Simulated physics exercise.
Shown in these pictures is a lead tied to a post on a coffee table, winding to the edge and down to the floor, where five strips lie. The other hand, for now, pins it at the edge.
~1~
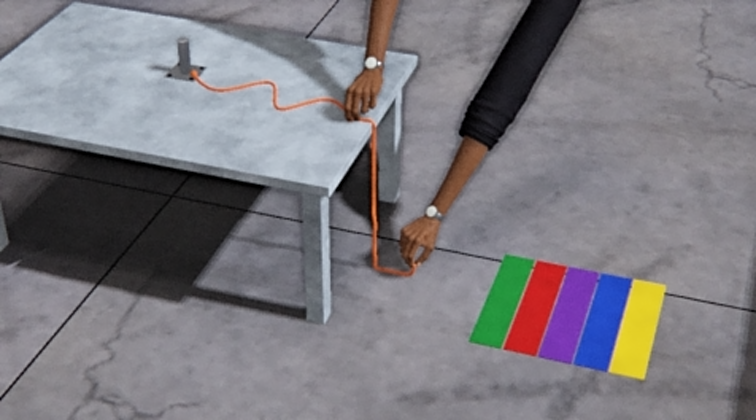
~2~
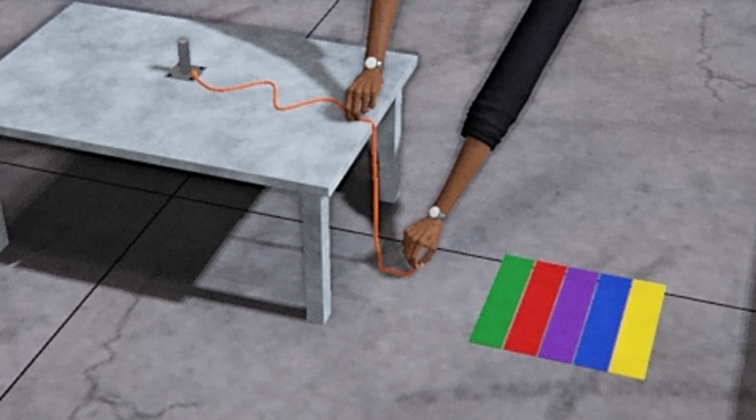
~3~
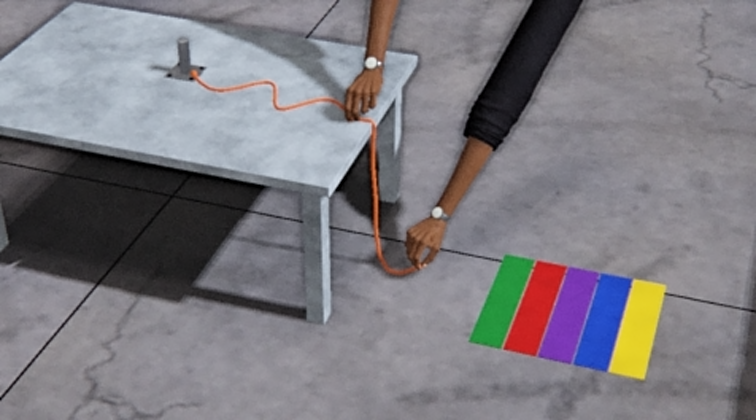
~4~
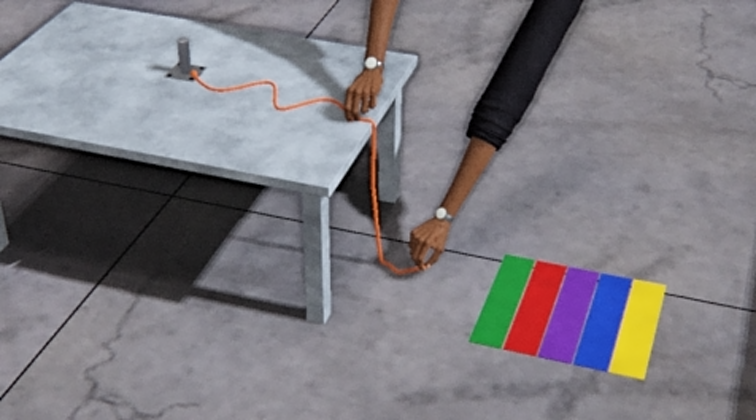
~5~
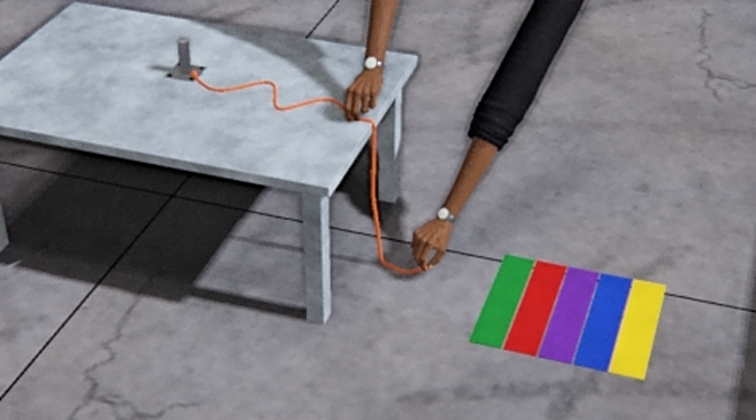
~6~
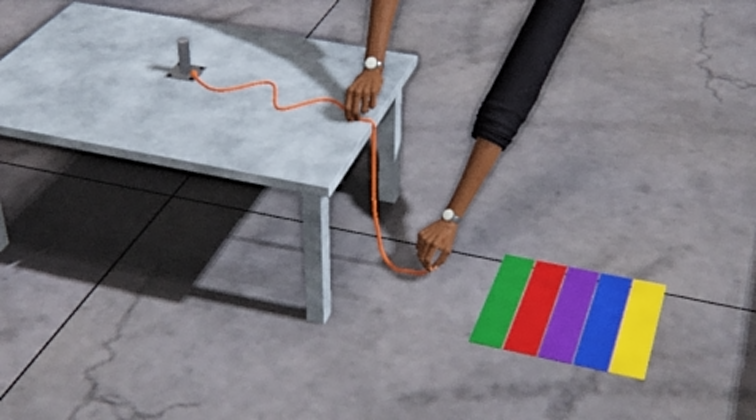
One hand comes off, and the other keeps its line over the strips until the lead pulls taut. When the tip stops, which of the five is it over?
The blue one.
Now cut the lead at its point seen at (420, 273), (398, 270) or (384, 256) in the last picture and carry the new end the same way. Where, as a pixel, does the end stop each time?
Well, that gives around (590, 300) the first time, (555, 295) the next and (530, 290) the last.
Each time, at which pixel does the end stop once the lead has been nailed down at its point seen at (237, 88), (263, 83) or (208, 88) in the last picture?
Roughly (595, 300), (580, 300) and (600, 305).
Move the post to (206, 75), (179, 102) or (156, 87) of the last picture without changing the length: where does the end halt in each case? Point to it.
Roughly (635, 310), (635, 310) and (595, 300).
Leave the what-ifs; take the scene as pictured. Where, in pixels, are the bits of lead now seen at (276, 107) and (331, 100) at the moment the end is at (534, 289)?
You'll find the first mark at (327, 104) and the second mark at (377, 125).
Early on, end near (534, 289); over red.
Midway, end near (581, 299); over purple.
At the end of the slack, end near (609, 305); over blue. It gets as far as the blue strip.
